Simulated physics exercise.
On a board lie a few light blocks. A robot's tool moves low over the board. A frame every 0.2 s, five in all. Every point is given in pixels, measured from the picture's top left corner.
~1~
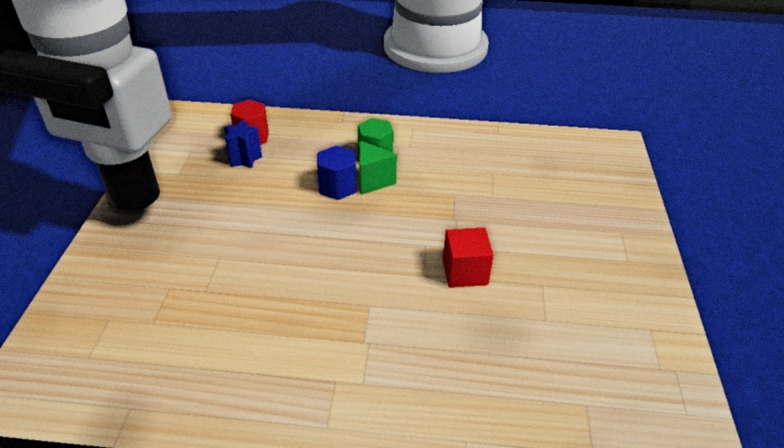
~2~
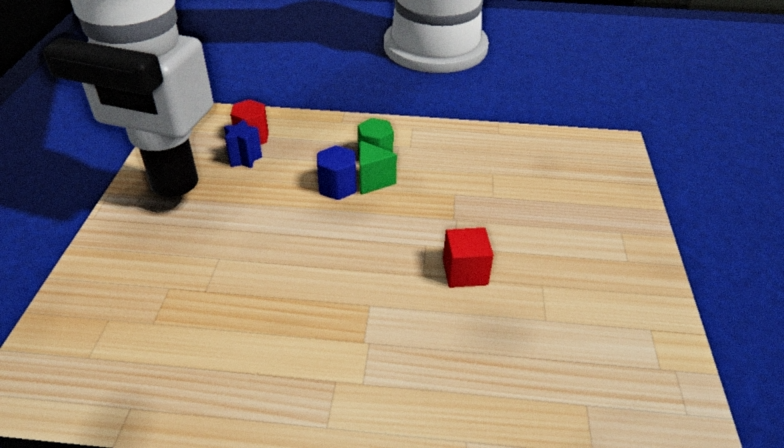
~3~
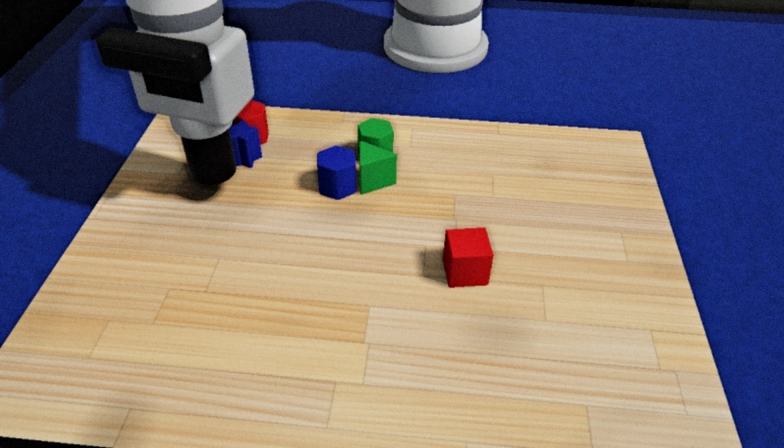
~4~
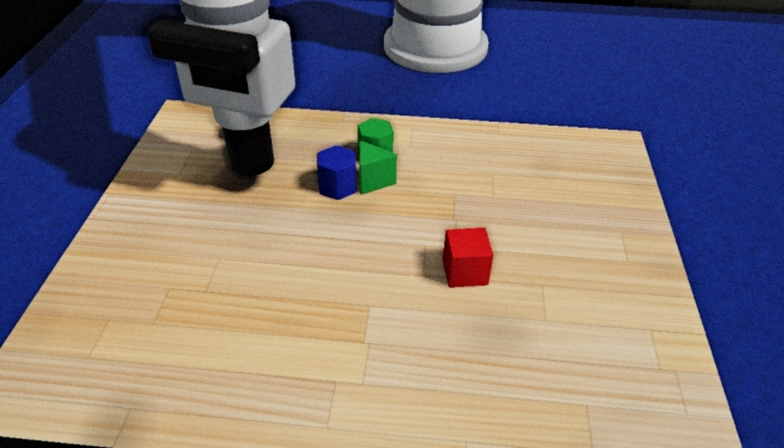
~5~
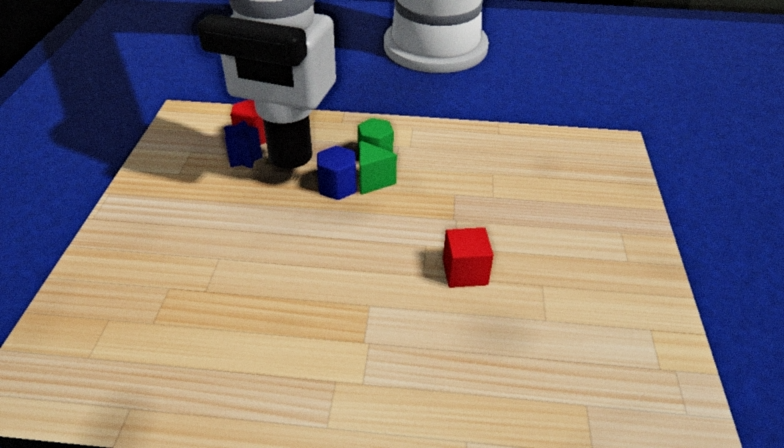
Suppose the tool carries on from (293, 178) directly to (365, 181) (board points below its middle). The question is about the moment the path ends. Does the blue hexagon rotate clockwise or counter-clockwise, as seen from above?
It makes a clockwise turn.
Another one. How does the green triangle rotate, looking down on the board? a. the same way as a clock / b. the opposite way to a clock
The answer is b.
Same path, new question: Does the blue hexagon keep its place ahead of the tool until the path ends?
Yes.
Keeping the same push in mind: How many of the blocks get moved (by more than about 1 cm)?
Two blocks.
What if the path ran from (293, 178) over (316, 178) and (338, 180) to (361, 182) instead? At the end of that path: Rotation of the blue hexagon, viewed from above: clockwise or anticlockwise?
Answer: With the clock.
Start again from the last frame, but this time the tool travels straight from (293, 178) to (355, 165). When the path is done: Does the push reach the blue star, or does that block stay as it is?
It stays.
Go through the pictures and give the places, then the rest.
Tip of the tool at (136, 196), middles of tops, blue hexagon at (336, 157), green triangle at (373, 152), green hexagon at (375, 127), in the first frame.
Tool at (175, 183), nothing pushed, in the second frame.
Tool at (214, 172), nothing pushed, in the third frame.
Tool at (252, 163), nothing pushed, in the fourth frame.
Tool at (291, 156), blue hexagon at (336, 157), green triangle at (373, 152), green hexagon at (375, 127), in the fifth frame.
What follows on the original path. Halfway along, tool at (328, 158); blue hexagon at (364, 163), turned 20° clockwise; green triangle at (398, 157), turned 25° anticlockwise.
At the end, tool at (364, 159); blue hexagon at (394, 169), turned 50° clockwise; green triangle at (424, 158), turned 35° anticlockwise; green hexagon unmoved.
